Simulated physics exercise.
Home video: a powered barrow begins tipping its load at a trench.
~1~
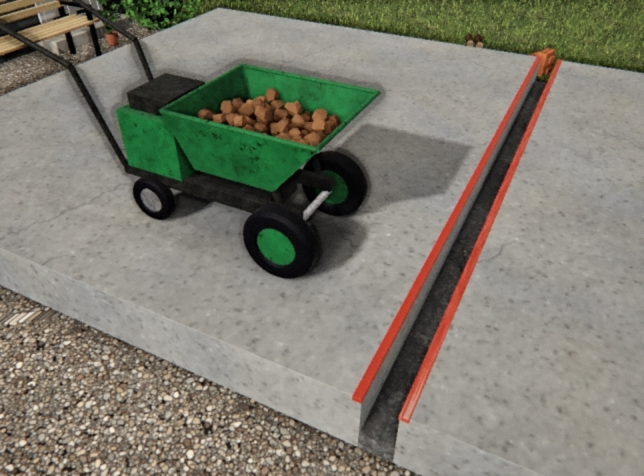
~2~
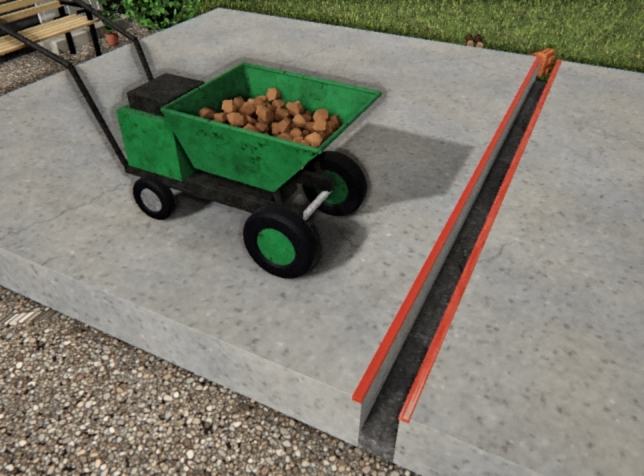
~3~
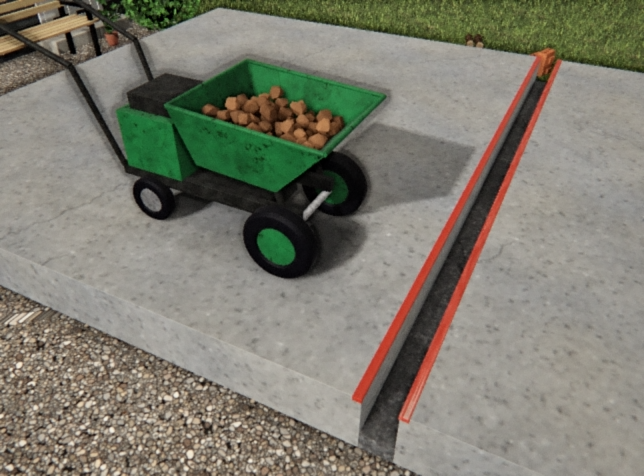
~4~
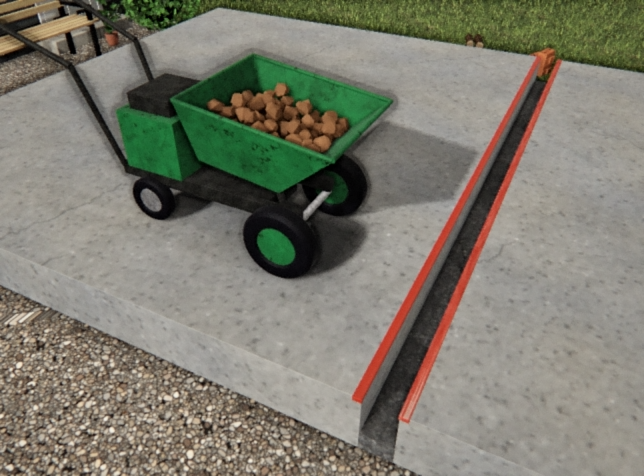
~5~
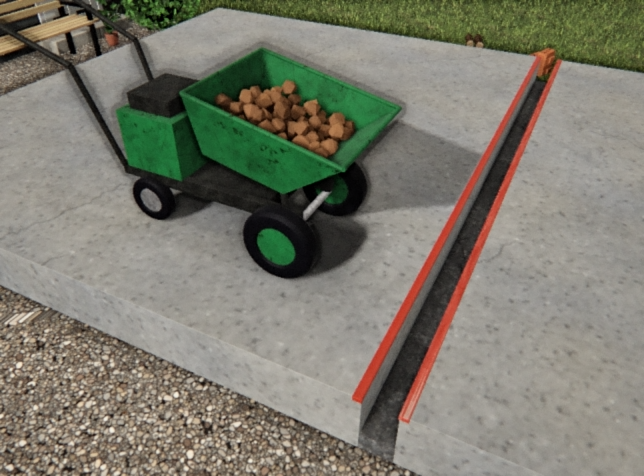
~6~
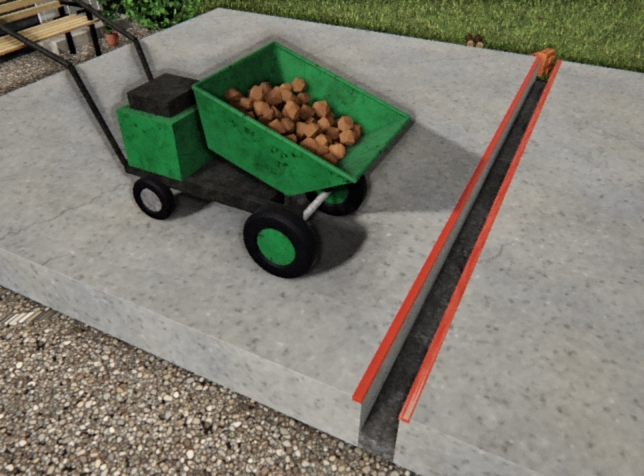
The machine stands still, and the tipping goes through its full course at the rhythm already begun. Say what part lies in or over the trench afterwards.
The trench is going to be left with upwards of half the load.
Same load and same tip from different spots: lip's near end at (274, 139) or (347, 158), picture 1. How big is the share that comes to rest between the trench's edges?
Estimates, in order: 50 % then 30 %.
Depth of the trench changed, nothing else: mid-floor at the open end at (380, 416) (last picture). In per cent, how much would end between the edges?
Something close to 30 per cent.
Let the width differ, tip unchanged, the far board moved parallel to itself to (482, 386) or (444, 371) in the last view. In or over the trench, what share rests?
In order: Some 100 per cent, then some 90 per cent.
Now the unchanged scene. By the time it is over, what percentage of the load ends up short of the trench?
Share: Near 5 %.
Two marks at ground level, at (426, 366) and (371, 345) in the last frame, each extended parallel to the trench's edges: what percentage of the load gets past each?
That's 20 per cent for the first and 100 per cent for the second.
Shortly afterwards, skip tipped steeply; the whole lot in the skip.
Next, skip tipped right over; the bulk in the skip; only a few short of the trench; near a quarter in or heaped over the trench; a little beyond it; only a few falling.
Some moments later, skip tipped right over; a little in the skip; only a few short of the trench; near two thirds in or heaped over the trench; near a quarter beyond it.
In the end, skip tipped right over; only a few in the skip; a little short of the trench; near two thirds in or heaped over the trench; near a quarter beyond it.
